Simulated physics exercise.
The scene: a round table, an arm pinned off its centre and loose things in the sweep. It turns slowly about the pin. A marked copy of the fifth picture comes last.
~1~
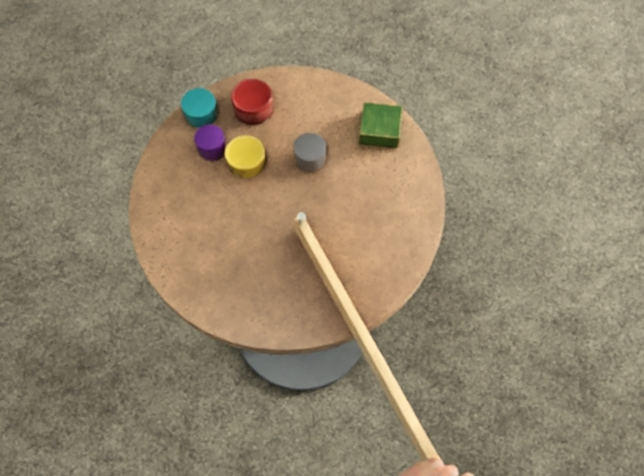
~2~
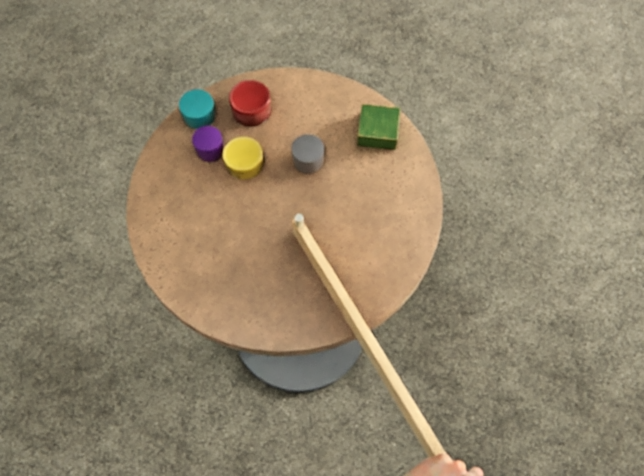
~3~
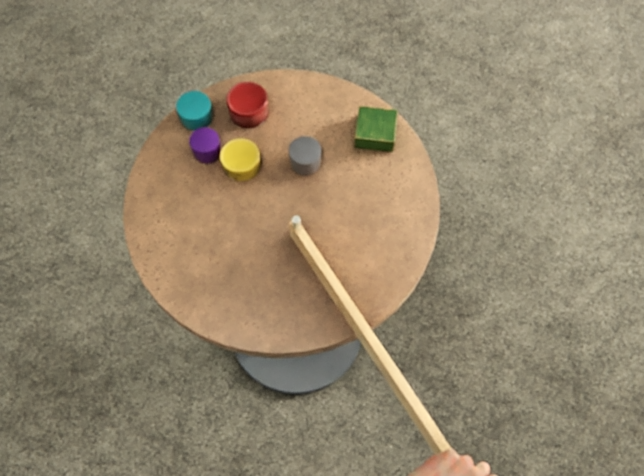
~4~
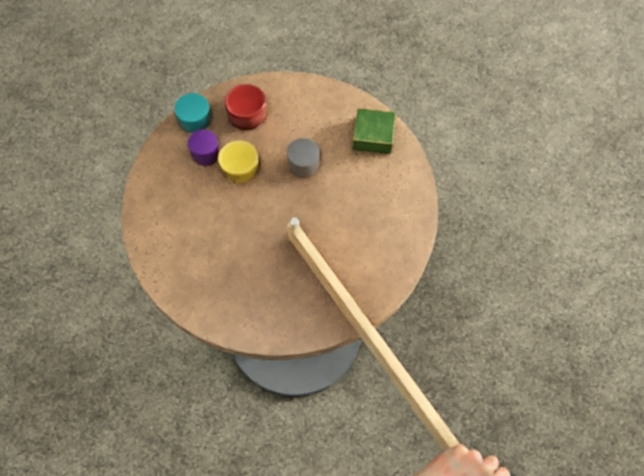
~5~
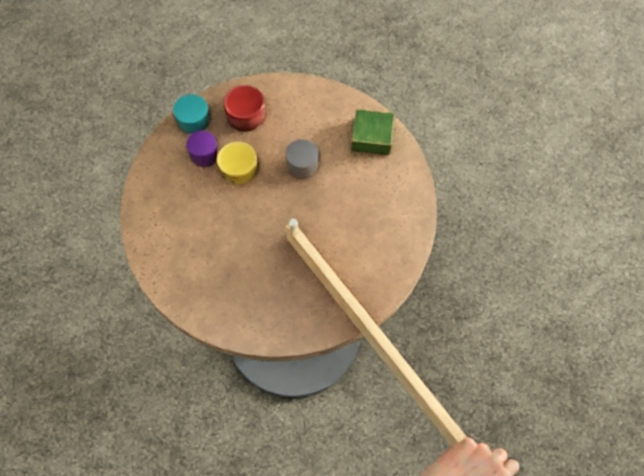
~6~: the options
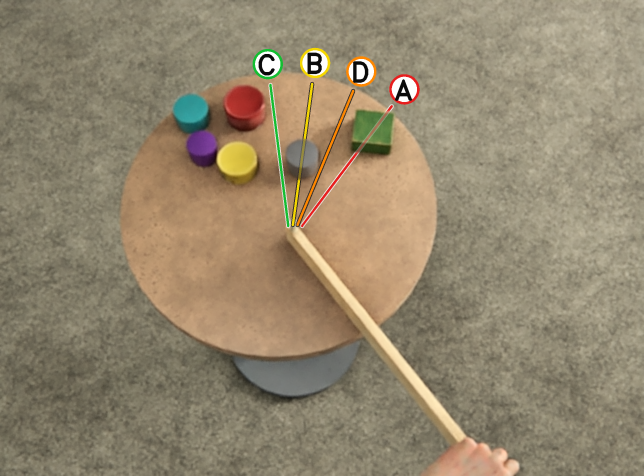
A hand holding a pale wooden arm across a round brown table, turning it very slightly below small coloured pots and a green block.
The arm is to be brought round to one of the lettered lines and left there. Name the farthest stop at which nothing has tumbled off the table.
Nothing falls up to C.
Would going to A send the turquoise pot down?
No.
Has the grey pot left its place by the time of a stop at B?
Yes.
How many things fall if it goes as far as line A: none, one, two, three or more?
In all, none.
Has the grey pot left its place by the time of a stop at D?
No.
On the marked copy, A at (349, 164); B at (303, 151); C at (279, 152); D at (327, 155).
With C. Early on, arm (399, 229); turquoise pot (192, 114); green block (373, 132).
Further on, arm (354, 155); green block (357, 116); turquoise pot (192, 114).
At the end, arm (282, 139); turquoise pot (177, 115); red jar (214, 111); nothing has fallen.
As for the rest, A is safe but short; B is safe but short; D is safe but short.
